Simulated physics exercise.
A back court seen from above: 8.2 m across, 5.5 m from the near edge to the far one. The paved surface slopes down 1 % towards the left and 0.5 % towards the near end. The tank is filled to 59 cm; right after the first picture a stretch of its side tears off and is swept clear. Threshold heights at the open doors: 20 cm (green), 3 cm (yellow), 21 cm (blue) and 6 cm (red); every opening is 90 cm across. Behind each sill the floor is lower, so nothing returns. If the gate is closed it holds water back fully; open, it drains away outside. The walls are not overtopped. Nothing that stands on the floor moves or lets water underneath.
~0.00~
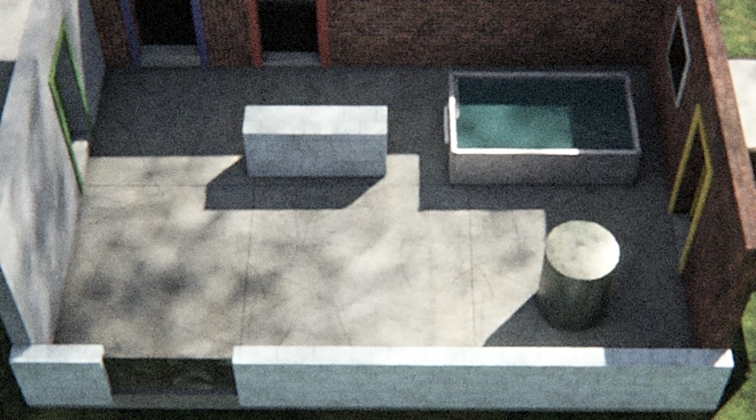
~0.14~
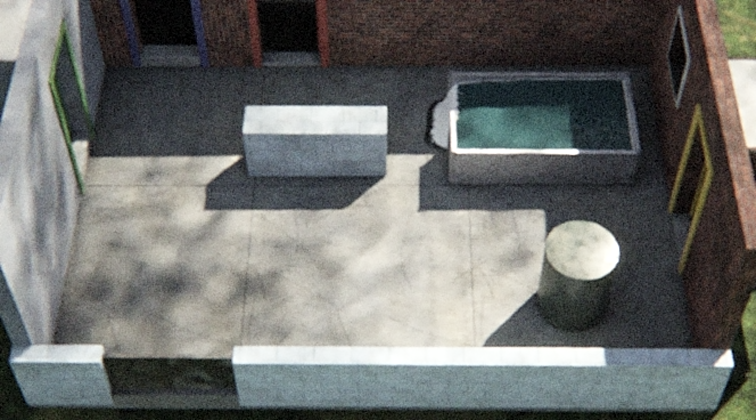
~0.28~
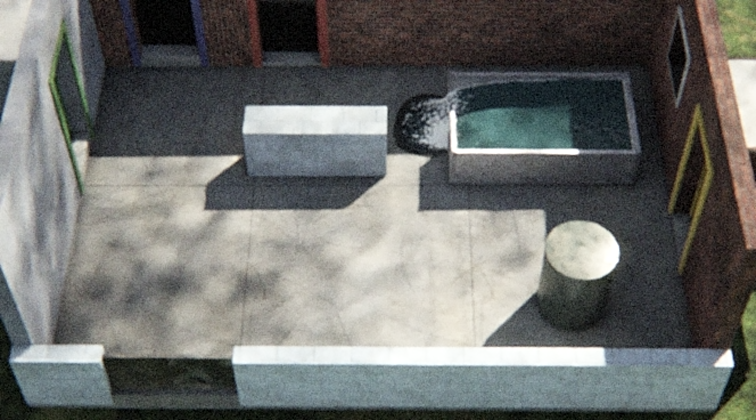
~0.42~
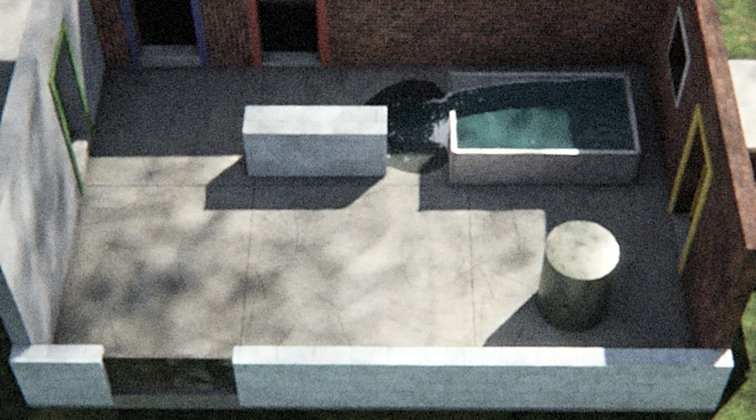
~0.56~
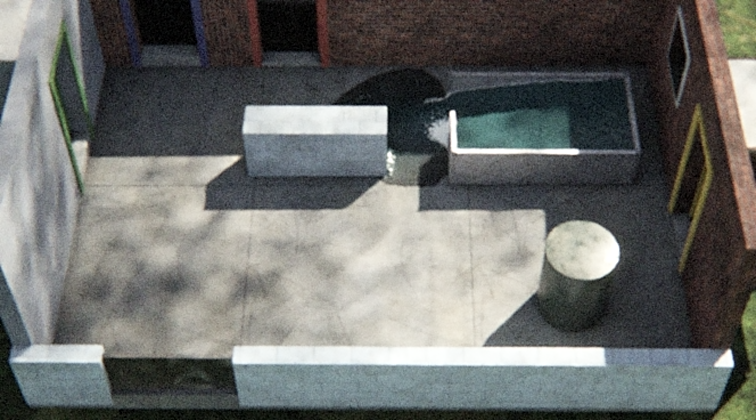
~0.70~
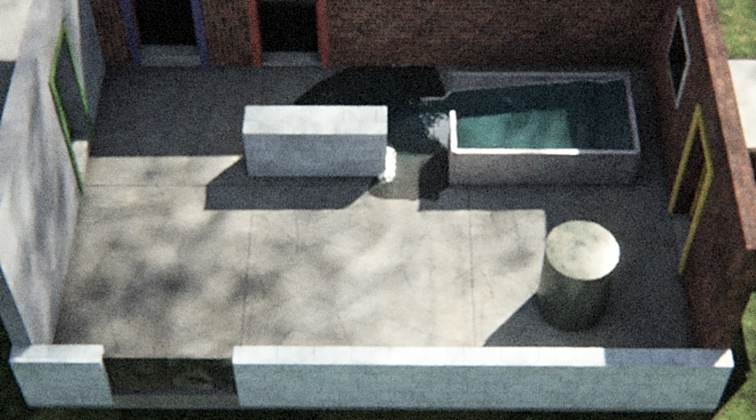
At the start, still green water fills a rectangular tank at the back right of a walled court, beside a pale block and a round pillar. The tank's left side opens and water pours out, spreading as a dark patch across the paving, reaching the block and passing behind it.
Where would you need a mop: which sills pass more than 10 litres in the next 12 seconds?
Door by door: At the green door it does not reach the limit; at the yellow door it does not reach the limit; at the blue door it keeps below the limit; at the red door it passes the limit.
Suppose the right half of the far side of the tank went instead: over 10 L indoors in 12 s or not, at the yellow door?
Against that limit: Yellow past it.
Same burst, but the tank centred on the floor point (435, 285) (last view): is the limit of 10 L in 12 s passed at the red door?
Against that limit: Red below.
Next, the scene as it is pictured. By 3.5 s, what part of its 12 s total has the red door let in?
About 70 per cent.
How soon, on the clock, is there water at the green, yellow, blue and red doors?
Green 2.0 s, yellow not within the 12 s, blue 1.6 s, red 1.0 s.
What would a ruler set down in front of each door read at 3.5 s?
Depths in cm: Green 17, yellow 0, blue 13, red 8.
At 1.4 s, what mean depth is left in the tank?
Some 44 cm.
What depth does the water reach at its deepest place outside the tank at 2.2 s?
About 28 cm.
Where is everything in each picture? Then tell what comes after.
In the first picture, still water, 59 cm deep, in the tank at (542, 116).
In the second picture, water pours out at (453, 114) and has run 0.4 m, to (433, 143); typically 8 cm deep outside, 59 cm at the tank's back.
In the third picture, water pours out at (453, 116) and has run 0.8 m, to (399, 133); typically 9 cm deep outside, 59 cm at the tank's back.
In the fourth picture, the front is at a hidden place, 1.3 m from the gap at (453, 117); 1.5 m2 of floor is under water; 59 cm left at the back of the tank.
In the fifth picture, water pours out at (453, 116) and has run 1.8 m, to a hidden place; typically 5 cm deep outside, 59 cm at the tank's back.
In the sixth picture, water pours out at (453, 116) and has run 2.4 m, to a hidden place; typically 4 cm deep outside, 58 cm at the tank's back.
After 1.4 s water covers 20 % of the floor and is deepest (32 cm) near (440, 121); green door not reached, yellow door not reached, blue door not reached, red door 11 cm at the sill, 0 L in.
After 2.2 s water covers 30 % of the floor and is deepest (28 cm) near (440, 121); green door 8 cm at the sill, 0 L in, yellow door not reached, blue door 7 cm at the sill, 0 L in, red door 11 cm at the sill, 8 L in.
After 3.5 s water covers 30 % of the floor and is deepest (30 cm) near (103, 85); green door 17 cm at the sill, 0 L in, yellow door not reached, blue door 13 cm at the sill, 0 L in, red door 8 cm at the sill, 21 L in.
After 7.0 s water covers 55 % of the floor and is deepest (17 cm) near (50, 366); green door 15 cm at the sill, 0 L in, yellow door not reached, blue door 11 cm at the sill, 2 L in, red door 7 cm at the sill, 26 L in.
After 12.0 s water covers 85 % of the floor and is deepest (13 cm) near (50, 366); green door 8 cm at the sill, 0 L in, yellow door not reached, blue door 6 cm at the sill, 2 L in, red door 5 cm at the sill, 31 L in.
